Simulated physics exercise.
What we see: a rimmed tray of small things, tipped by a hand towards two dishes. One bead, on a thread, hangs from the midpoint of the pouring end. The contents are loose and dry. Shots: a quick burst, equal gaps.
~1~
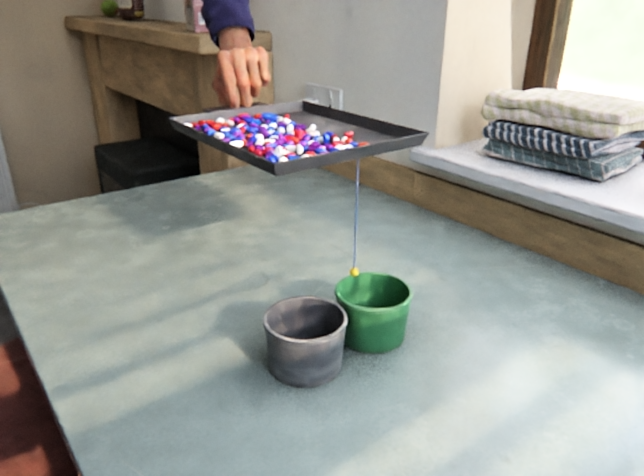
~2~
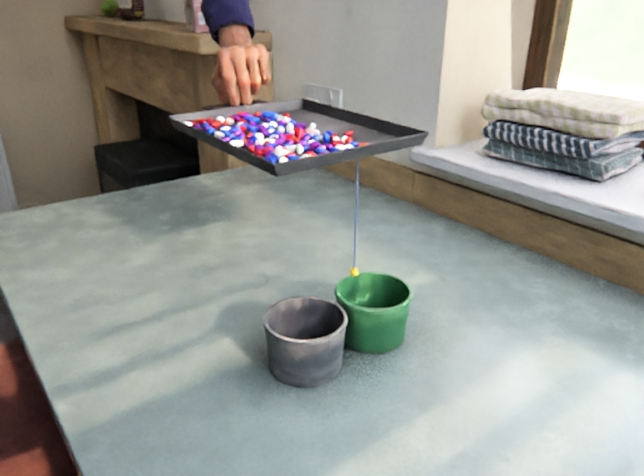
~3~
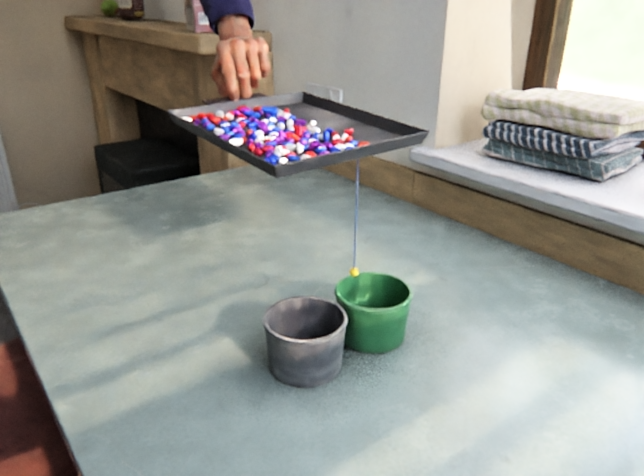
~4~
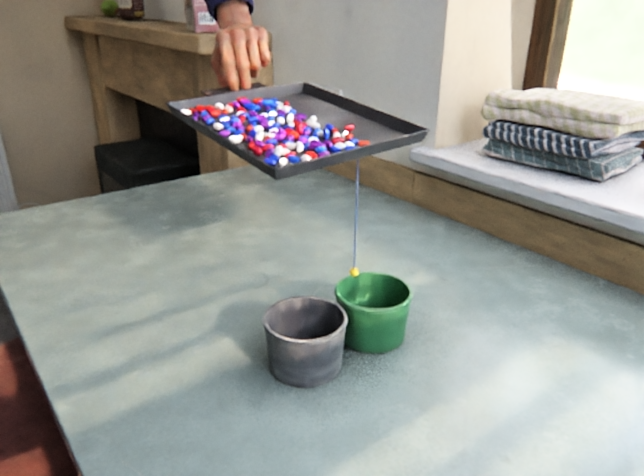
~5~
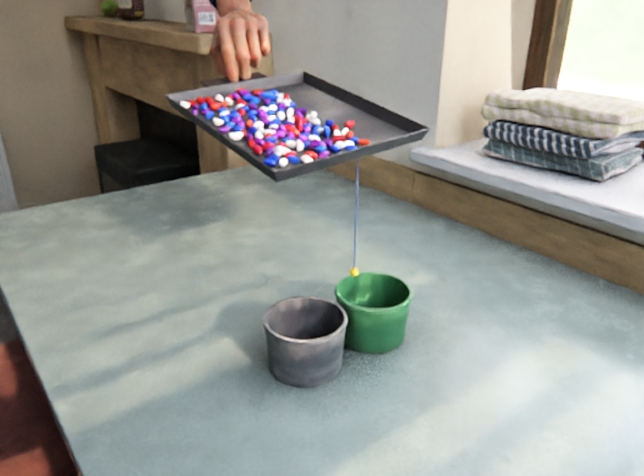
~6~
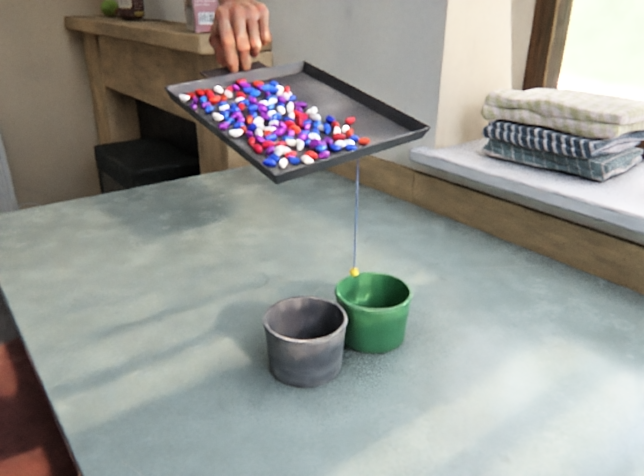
Dark rimmed tray of colourful jelly beans tilting gradually as a hand raises its far end above grey and green dishes.
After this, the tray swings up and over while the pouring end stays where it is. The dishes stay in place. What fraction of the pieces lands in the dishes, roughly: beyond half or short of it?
Most of what falls will go into the dishes.
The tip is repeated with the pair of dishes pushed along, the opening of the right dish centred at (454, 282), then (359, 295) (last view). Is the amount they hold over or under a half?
Together the dishes get less than a half first, then beyond half.
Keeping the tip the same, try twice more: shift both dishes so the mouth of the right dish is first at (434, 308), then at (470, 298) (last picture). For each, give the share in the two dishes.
10% for the first placement, 0% for the second.
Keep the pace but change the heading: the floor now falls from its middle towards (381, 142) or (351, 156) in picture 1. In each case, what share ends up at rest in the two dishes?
In turn, 10 percent and then 30 percent.
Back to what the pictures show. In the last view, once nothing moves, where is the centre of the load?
Near (312, 360).
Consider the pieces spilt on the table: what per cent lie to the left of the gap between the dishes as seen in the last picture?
That would be roughly 50 per cent.
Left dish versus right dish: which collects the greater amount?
It's the left of the two that is fuller.
Soon, tray tipped steeply; nearly all on the tray; a stray few in the air.
A while on, tray tipped right over; most on the tray; a stray few in the left dish; a stray few outside both; a small part in the air.
Towards the end, tray tipped past a quarter turn; about two thirds in the left dish; a small part in the right dish; about a third outside both.
Finally, tray tipped past a quarter turn; about two thirds in the left dish; a small part in the right dish; about a third outside both.
